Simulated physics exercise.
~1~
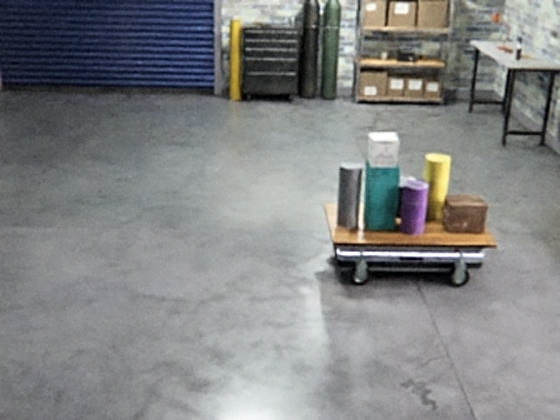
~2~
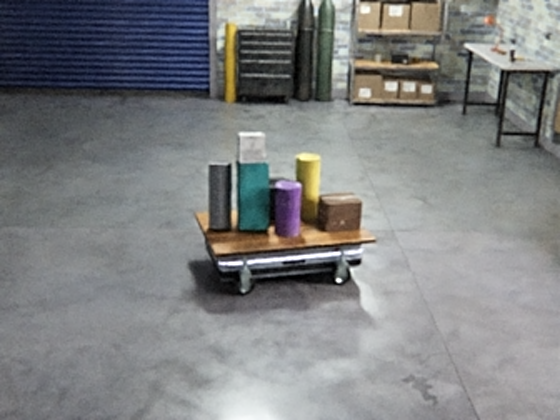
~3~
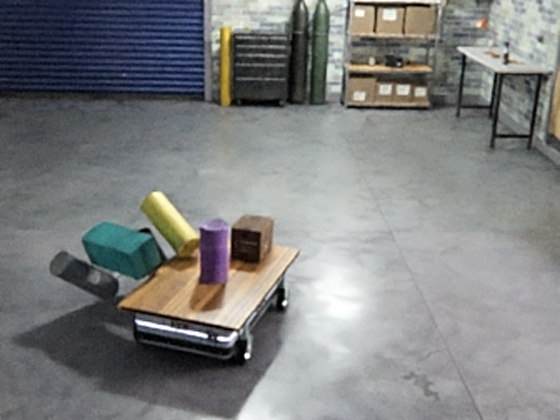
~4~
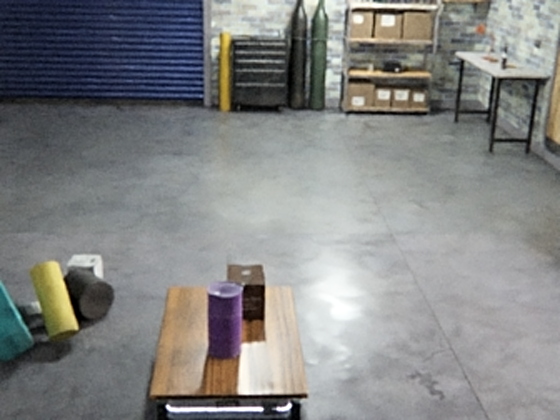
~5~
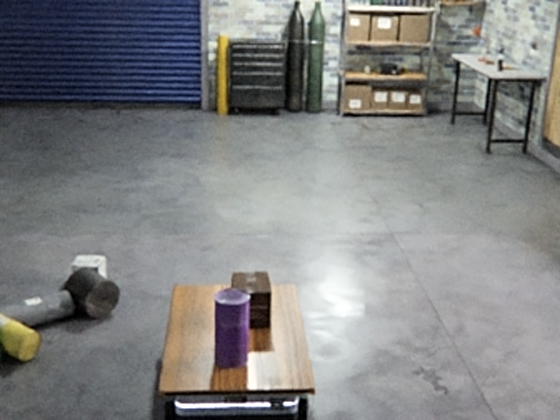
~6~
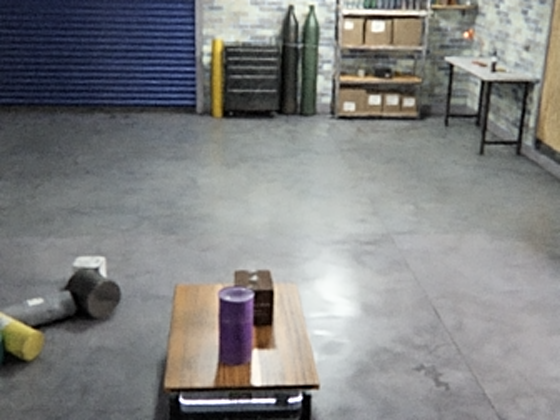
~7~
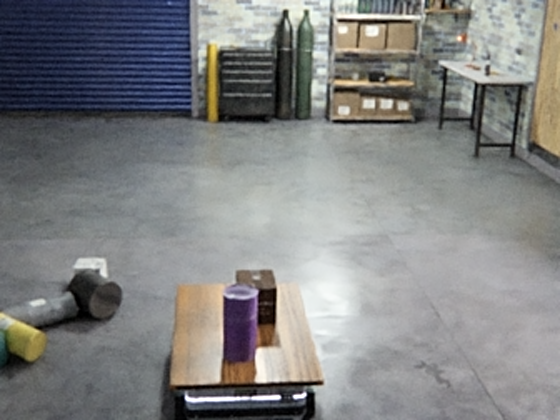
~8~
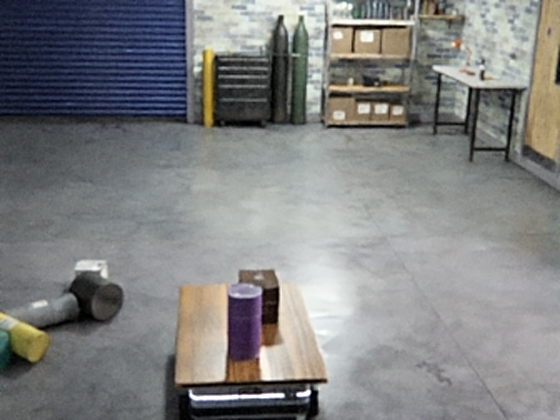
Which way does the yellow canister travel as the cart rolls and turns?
The yellow canister moves to the left, riding that way on the cart and then toppling off onto the floor at the left.
